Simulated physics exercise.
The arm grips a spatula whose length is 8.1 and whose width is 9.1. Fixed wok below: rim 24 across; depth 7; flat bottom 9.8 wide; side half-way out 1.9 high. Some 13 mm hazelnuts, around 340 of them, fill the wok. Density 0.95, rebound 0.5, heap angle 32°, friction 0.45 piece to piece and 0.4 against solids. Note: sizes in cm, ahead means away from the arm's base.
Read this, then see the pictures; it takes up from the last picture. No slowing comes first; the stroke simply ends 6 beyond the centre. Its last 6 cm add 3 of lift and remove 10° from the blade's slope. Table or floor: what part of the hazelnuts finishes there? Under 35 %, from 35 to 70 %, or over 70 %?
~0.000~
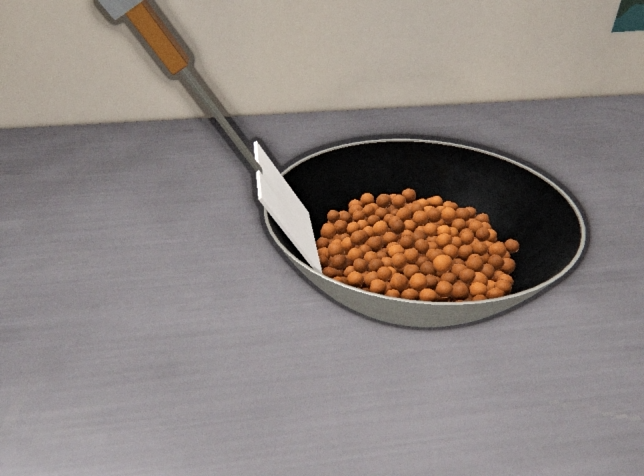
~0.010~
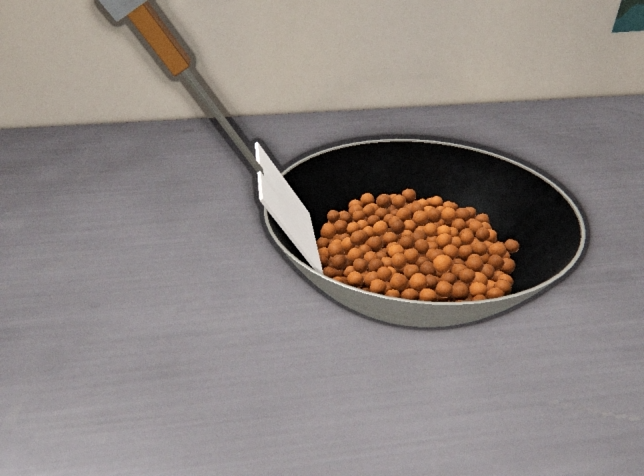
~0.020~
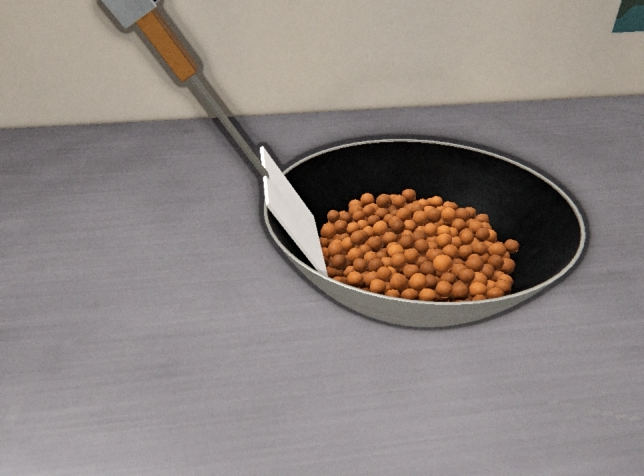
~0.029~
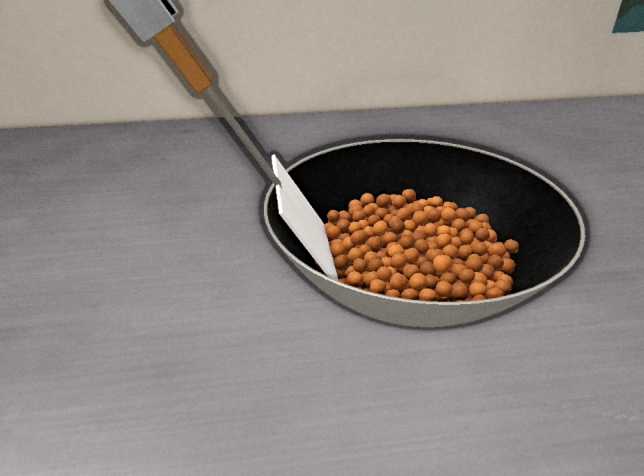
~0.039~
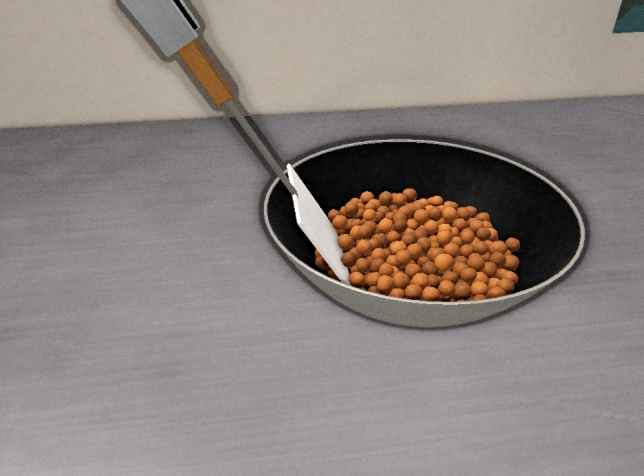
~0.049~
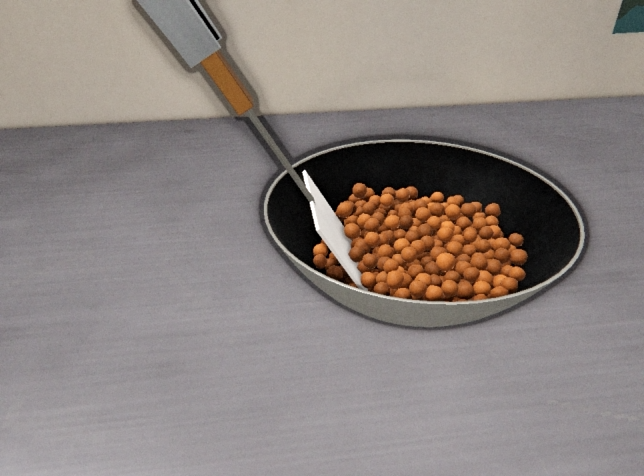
From 35 to 70 %.
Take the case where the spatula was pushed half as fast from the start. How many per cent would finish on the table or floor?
Then roughly 15 percent.
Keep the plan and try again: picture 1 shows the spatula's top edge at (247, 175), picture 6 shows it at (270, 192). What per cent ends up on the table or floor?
It works out to about 15 %, more or less.
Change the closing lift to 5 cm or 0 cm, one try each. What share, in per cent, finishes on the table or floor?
Roughly 40 per cent, then 40 per cent.
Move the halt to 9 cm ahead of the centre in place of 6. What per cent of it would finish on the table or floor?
That would be something like 55 in a hundred.
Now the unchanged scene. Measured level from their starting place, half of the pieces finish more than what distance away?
Distance: Around 8 cm.
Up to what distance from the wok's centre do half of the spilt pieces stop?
Some 34 centimetres.
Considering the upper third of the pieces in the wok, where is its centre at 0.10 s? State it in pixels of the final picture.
I'd put it somewhere near (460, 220).
After 0.07 s, sloping 60°, highest piece 9 above the table; 336 in the wok.
After 0.10 s, sloping 57°, highest piece 12 above the table; 335 in the wok, 1 on the blade or in flight.
After 0.31 s, sloping 50°, highest piece 24 above the table; 181 in the wok, 16 on the table or floor, 139 on the blade or in flight.
After 1.36 s, sloping 50°, highest piece 6 above the table; 181 in the wok, 155 on the table or floor.
At rest, 181 in the wok, 155 on the table or floor. That is 46 % on the table or floor.
